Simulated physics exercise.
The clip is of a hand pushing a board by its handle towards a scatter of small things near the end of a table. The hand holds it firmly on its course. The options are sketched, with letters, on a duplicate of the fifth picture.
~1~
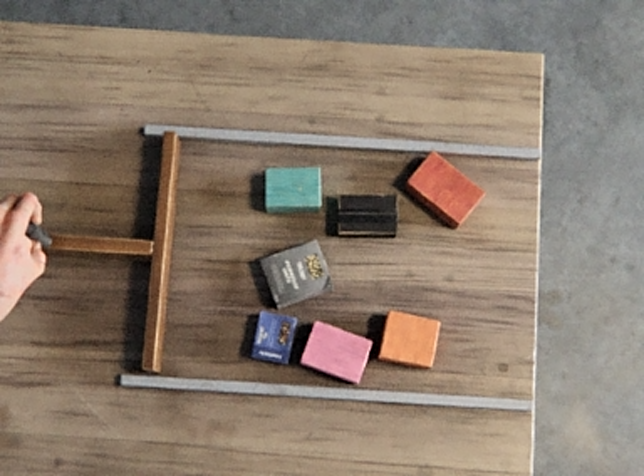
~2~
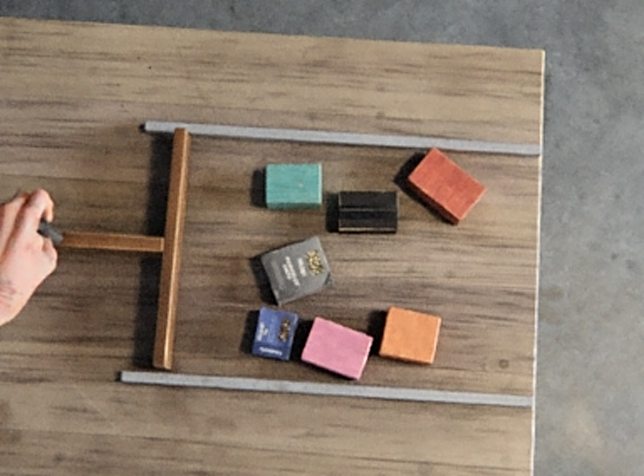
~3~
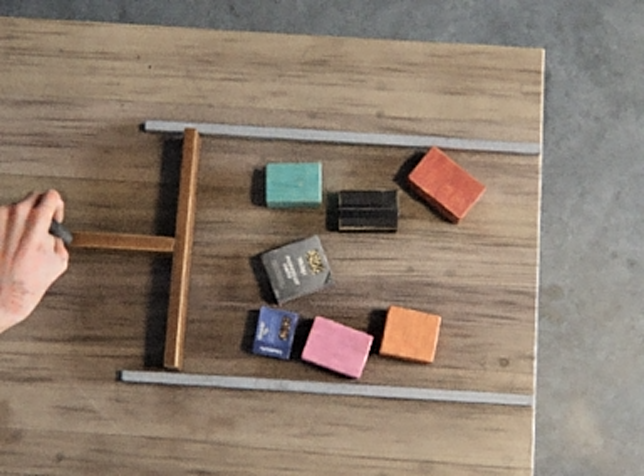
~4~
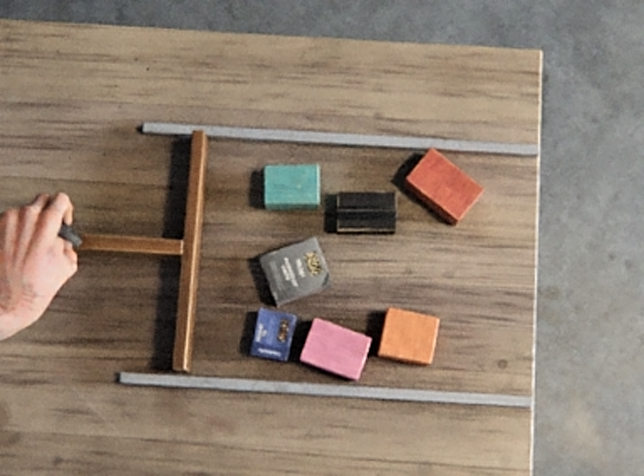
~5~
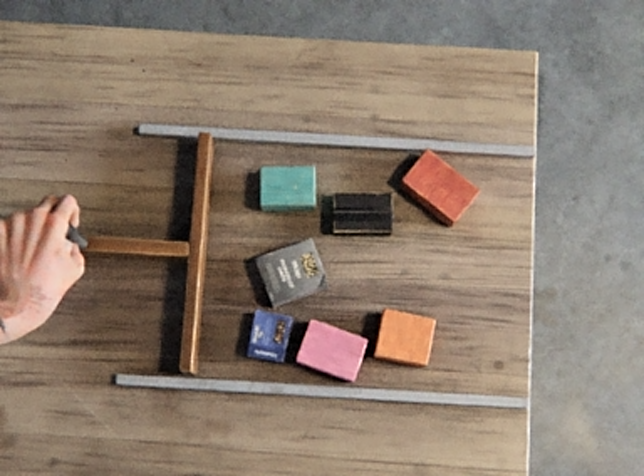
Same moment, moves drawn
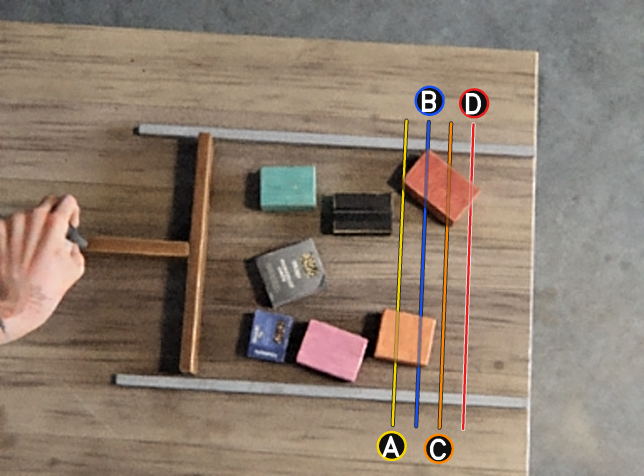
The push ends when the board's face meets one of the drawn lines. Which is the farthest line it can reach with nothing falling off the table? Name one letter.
It can go as far as A.
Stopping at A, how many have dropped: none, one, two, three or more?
The count is none.
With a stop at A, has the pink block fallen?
No.
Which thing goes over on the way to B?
It is the orange block.
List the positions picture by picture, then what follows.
Board (159, 248); grey packet (297, 275); black box (367, 217), in the first picture.
Board (170, 245); orange block (409, 337), in the second picture.
Board (181, 245); turquoise block (294, 186), in the third picture.
Board (189, 247); grey packet (296, 272), in the fourth picture.
Board (195, 250); red block (440, 189); orange block (404, 339); blue packet (270, 337), in the fifth picture.
On the marked copy, A at (400, 269); B at (423, 270); C at (446, 271); D at (468, 273).
Taking A. A third of the way, board (269, 254); pink block (341, 351); blue packet (292, 341).
Two thirds of the way, board (343, 258); orange block (470, 332); red block (447, 190).
When it is over, board (397, 261); orange block (524, 335); red block (498, 198); nothing has fallen.
As for the rest, B drops the orange block; C drops the red block and orange block; D drops the black box, red block, orange block and pink block.
